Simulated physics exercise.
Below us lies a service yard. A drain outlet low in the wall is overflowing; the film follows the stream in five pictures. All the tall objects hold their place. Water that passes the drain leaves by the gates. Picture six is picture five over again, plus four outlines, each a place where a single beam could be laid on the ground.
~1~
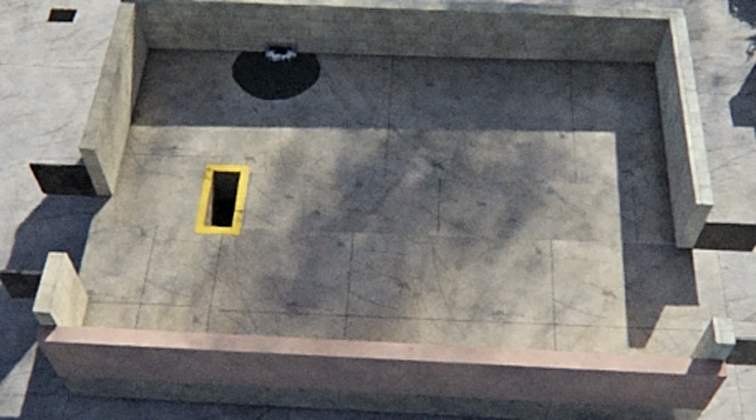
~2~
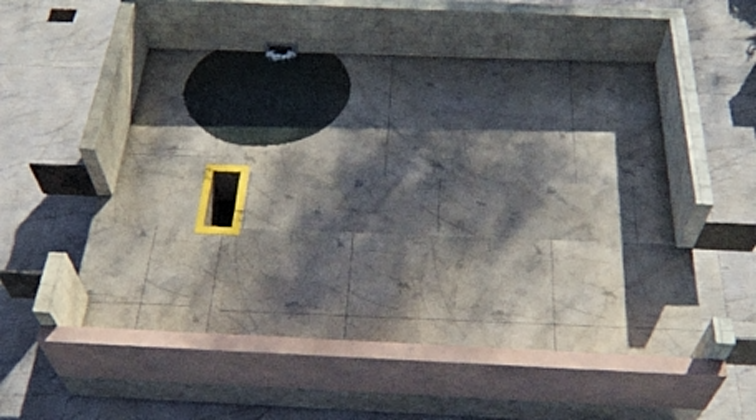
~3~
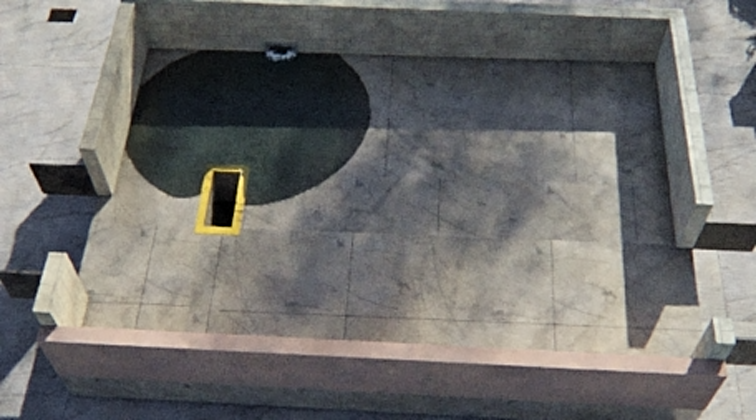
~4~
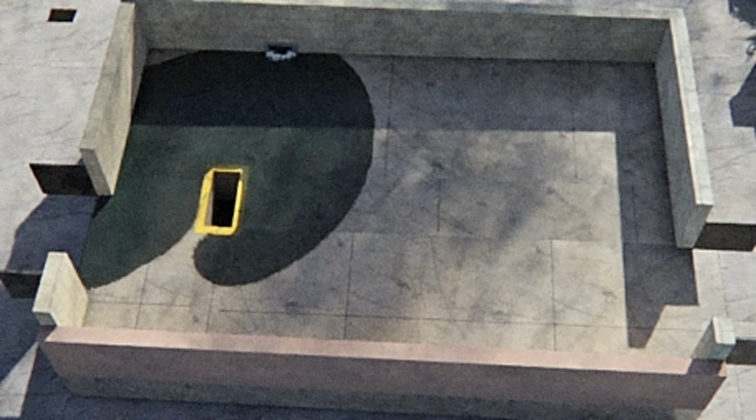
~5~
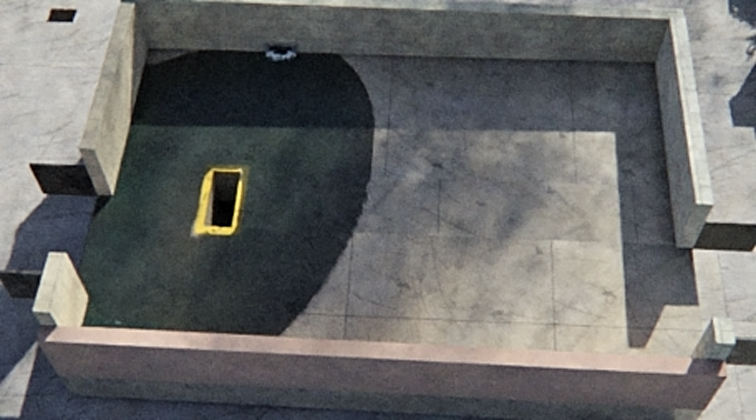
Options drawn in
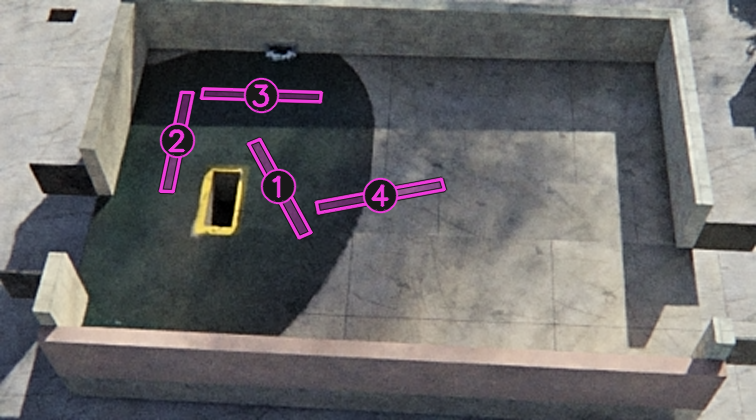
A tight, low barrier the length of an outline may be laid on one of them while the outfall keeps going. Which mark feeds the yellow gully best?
Best: 2.
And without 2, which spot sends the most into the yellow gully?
That is spot 4.
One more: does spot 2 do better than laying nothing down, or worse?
Spot 2 is better.
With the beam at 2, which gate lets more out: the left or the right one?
The left gate.
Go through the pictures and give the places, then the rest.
The first frame shows outfall at (281, 48); yellow gully at (223, 199); open gate at (101, 245); open gate at (683, 301); 2 % of the ground under water, visible out to (243, 84); yellow gully still dry.
In the second frame, 9 % of the ground under water, visible out to (255, 142); yellow gully still dry.
In the third frame, 19 % of the ground under water, visible out to (149, 175); yellow gully taking water.
In the fourth frame, 28 % of the ground under water, visible out to (84, 269); yellow gully taking water.
In the fifth frame, 38 % of the ground under water, visible out to (90, 312); yellow gully taking water.
In magenta, 1 from (254, 141) to (305, 235); 2 from (166, 191) to (187, 92); 3 from (202, 93) to (320, 97); 4 from (317, 207) to (442, 184).
If 1 is chosen, about 9 % of the stream goes into the yellow gully, about 90 % out by the gates.
If 2 is chosen, about 41 % of the stream goes into the yellow gully, about 58 % out by the gates.
If 3 is chosen, about 10 % of the stream goes into the yellow gully, about 89 % out by the gates.
If 4 is chosen, about 31 % of the stream goes into the yellow gully, about 68 % out by the gates.
